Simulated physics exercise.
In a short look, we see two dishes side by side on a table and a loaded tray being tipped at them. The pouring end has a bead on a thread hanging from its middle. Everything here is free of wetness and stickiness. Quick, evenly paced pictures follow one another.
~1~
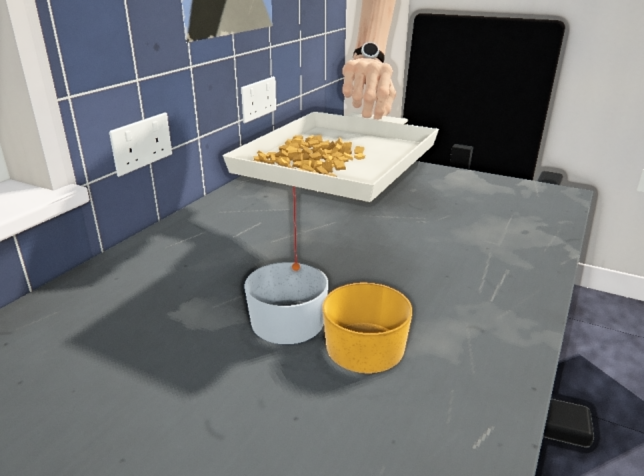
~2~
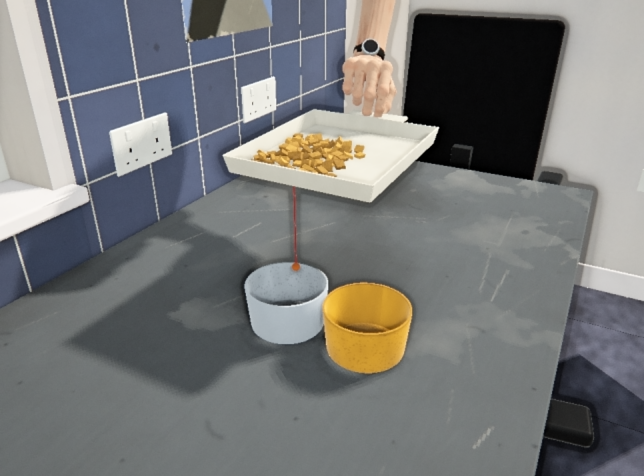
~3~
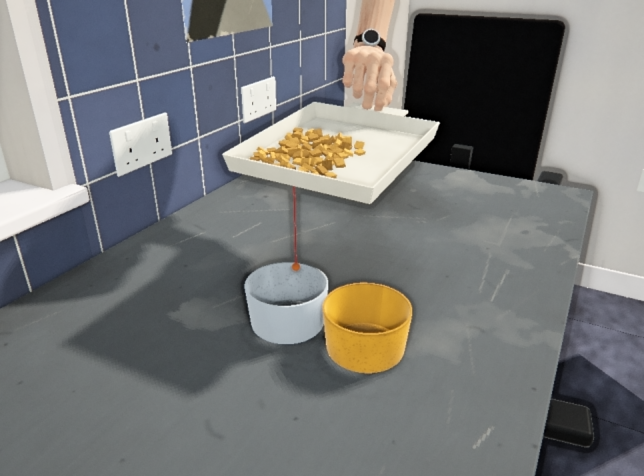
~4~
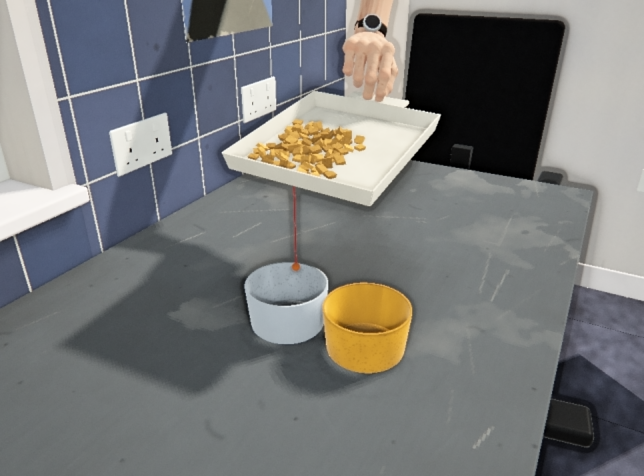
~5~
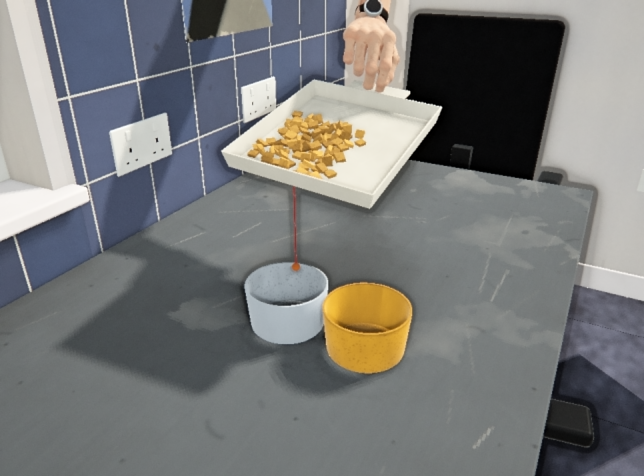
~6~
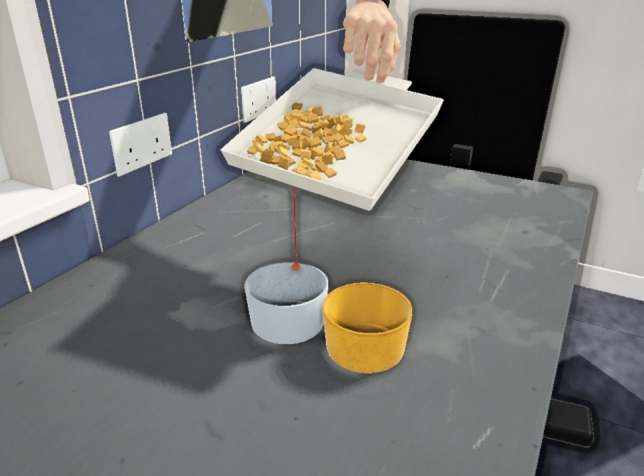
On a grey kitchen counter beside blue tiles, a hand tilts a white tray of golden cereal squares, raising its far side above a pale blue dish and a yellow dish, while a thread with a bead hangs below.
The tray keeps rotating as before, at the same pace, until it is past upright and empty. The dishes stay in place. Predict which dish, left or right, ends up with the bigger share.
The right dish.
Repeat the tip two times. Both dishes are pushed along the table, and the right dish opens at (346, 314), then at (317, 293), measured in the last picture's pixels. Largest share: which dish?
For the first position it is the one at right; for the second, the one at right.
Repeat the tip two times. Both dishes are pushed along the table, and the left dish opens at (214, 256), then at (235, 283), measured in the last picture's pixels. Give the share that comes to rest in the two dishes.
It would be roughly 0 per cent for the first and roughly 60 per cent for the second.
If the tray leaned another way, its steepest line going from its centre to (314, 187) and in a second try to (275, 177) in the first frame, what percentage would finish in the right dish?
In order, some 30 % and some 0 %.
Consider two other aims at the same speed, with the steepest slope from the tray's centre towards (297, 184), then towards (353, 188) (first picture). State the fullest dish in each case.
Well, the dish on the left side comes out on top first, and then the dish on the right side does.
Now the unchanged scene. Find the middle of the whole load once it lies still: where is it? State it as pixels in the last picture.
The centre comes to rest close to (345, 338).
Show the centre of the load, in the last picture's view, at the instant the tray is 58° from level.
The middle of the load sits near (317, 167).
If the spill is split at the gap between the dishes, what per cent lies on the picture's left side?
That would be roughly 80 per cent.
Just after the last frame, tray tipped steeply; every one on the tray.
A moment on, tray tipped right over; the larger part on the tray; about a tenth in the right dish; just a few in the left dish; just a few outside both; about a tenth in the air.
Further on, tray tipped past a quarter turn; roughly two thirds in the right dish; roughly a quarter in the left dish; roughly a quarter outside both.
When it is over, tray tipped past a quarter turn; roughly two thirds in the right dish; roughly a quarter in the left dish; roughly a quarter outside both.
